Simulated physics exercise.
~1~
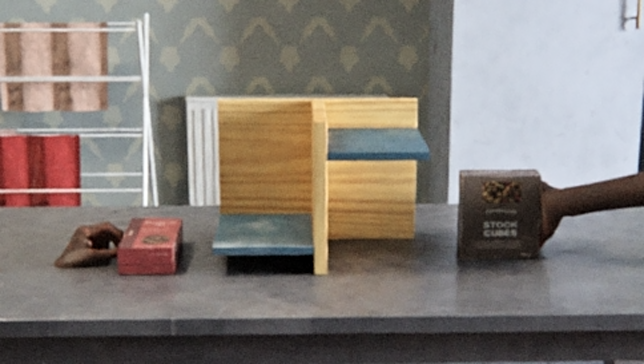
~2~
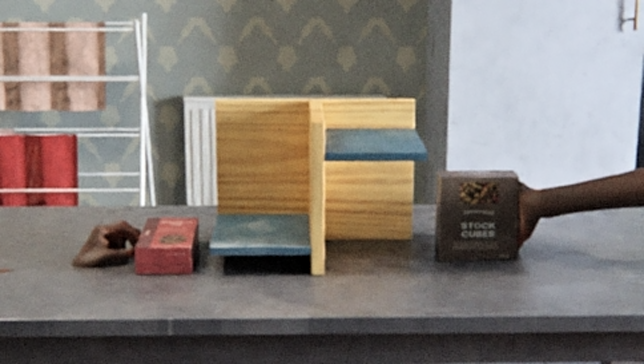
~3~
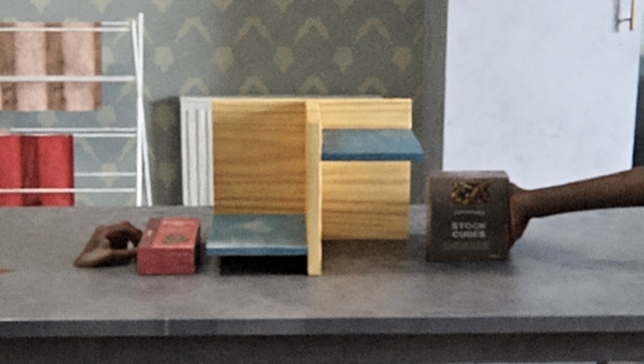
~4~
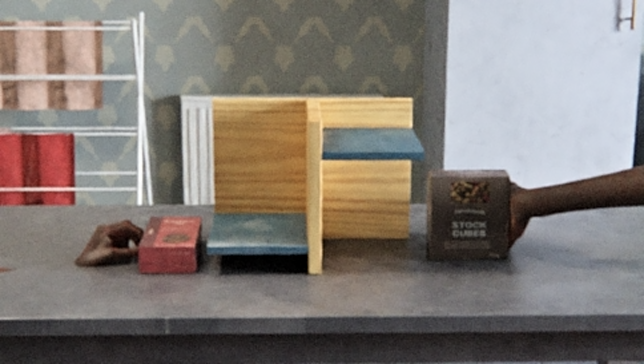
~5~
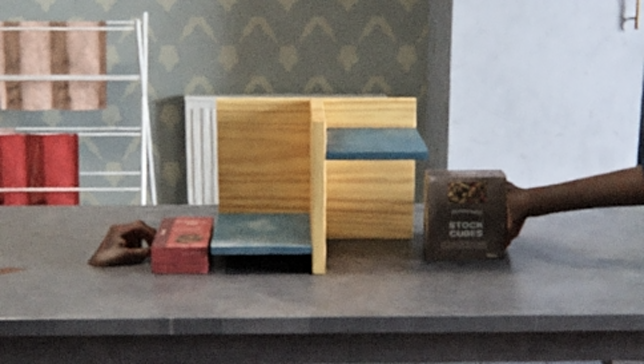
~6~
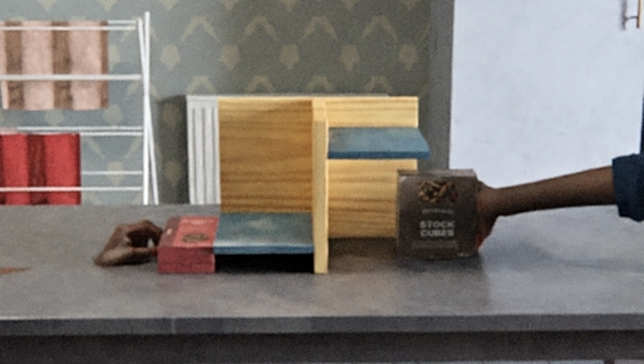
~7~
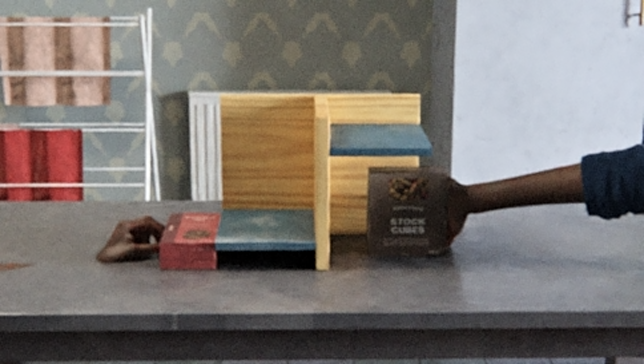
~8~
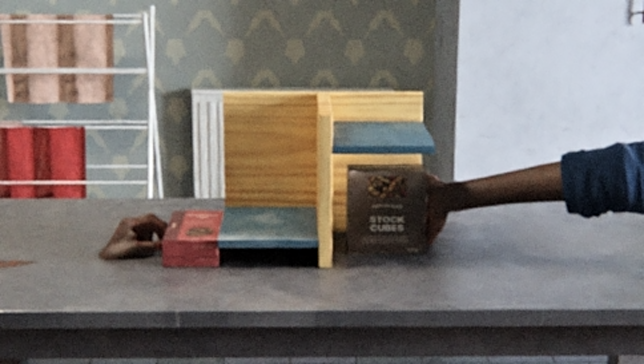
Two hands pushed packets toward a low wooden rack from either side; the small red one on the left stopped against the edge of the blue shelf, while the upright brown stock cubes box slid left and ended under the higher shelf.
